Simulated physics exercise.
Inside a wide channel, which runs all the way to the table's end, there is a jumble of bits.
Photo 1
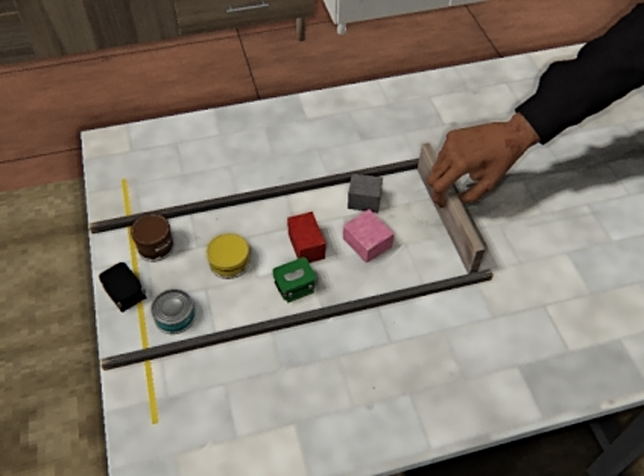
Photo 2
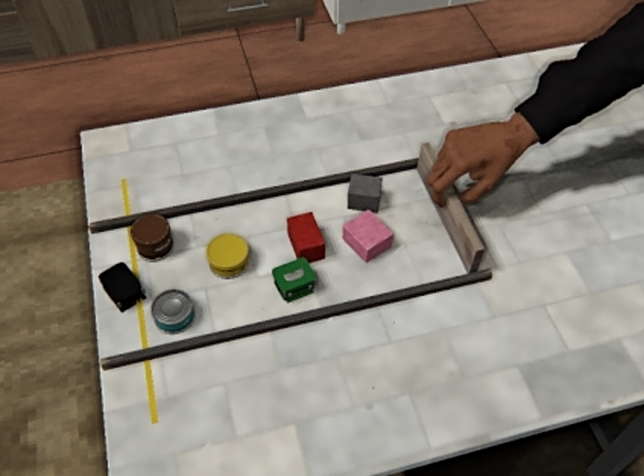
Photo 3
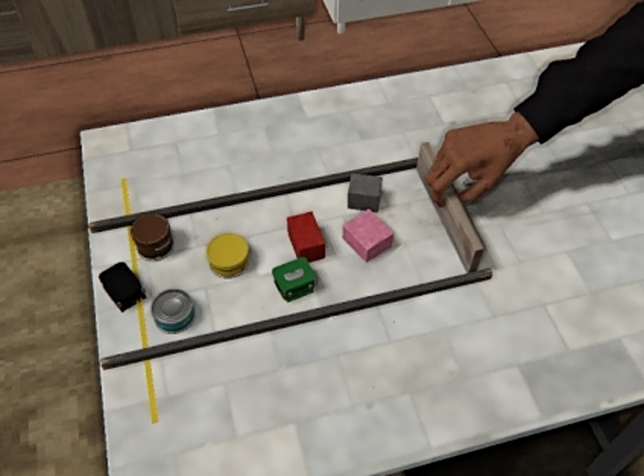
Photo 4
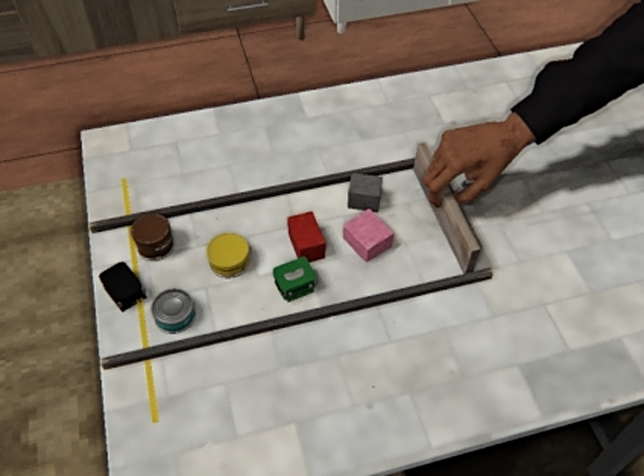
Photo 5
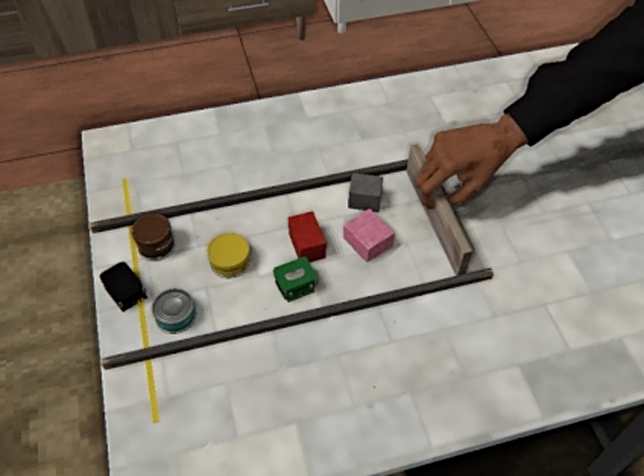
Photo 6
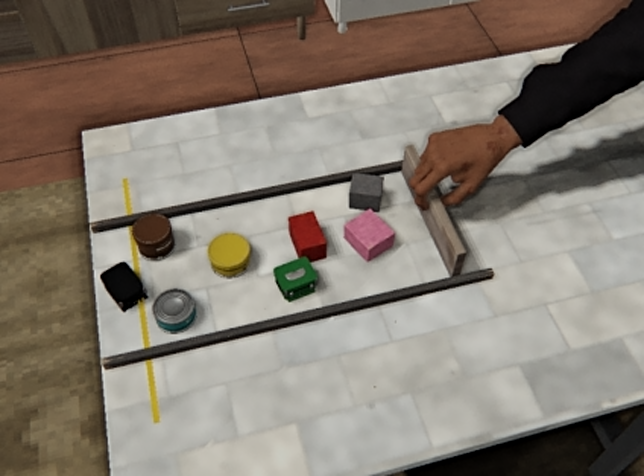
In this clip, a hand holds an upright board between two dark rails on a pale tiled surface and slides it slightly left toward several small coloured blocks, cases and round containers, which stay still near a yellow tape line.
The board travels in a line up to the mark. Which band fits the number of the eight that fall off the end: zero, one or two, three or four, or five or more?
The band is five or more.
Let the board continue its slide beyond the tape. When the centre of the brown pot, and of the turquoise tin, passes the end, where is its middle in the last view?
Around (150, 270) first and around (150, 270) second.
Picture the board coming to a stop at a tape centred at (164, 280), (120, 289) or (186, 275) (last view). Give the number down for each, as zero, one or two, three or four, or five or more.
So in that order I'd say either one or two; 5 or more; either one or two.
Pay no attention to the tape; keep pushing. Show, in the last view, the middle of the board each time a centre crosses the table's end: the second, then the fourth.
I'd put it close to (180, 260) and later close to (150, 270).
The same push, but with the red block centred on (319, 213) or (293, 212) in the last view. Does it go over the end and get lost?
Taking the two places in turn: It fails to stay, then it fails to stay.
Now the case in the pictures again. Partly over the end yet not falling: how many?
Overhanging: 0.
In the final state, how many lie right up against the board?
It is in contact with 3.
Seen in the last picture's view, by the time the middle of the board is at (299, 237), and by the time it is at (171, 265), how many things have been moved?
The counts are 5 and 8.
Soon after, none off yet; black case at rest near (124, 287); brown pot at rest near (154, 237); turquoise tin at rest near (175, 311).
Then, none off yet; black case moving near (119, 288); brown pot at rest near (154, 237); turquoise tin at rest near (175, 311).
By the end, the number that fall off is five or more; fallen, red block, yellow tin, turquoise tin, brown pot and black case.
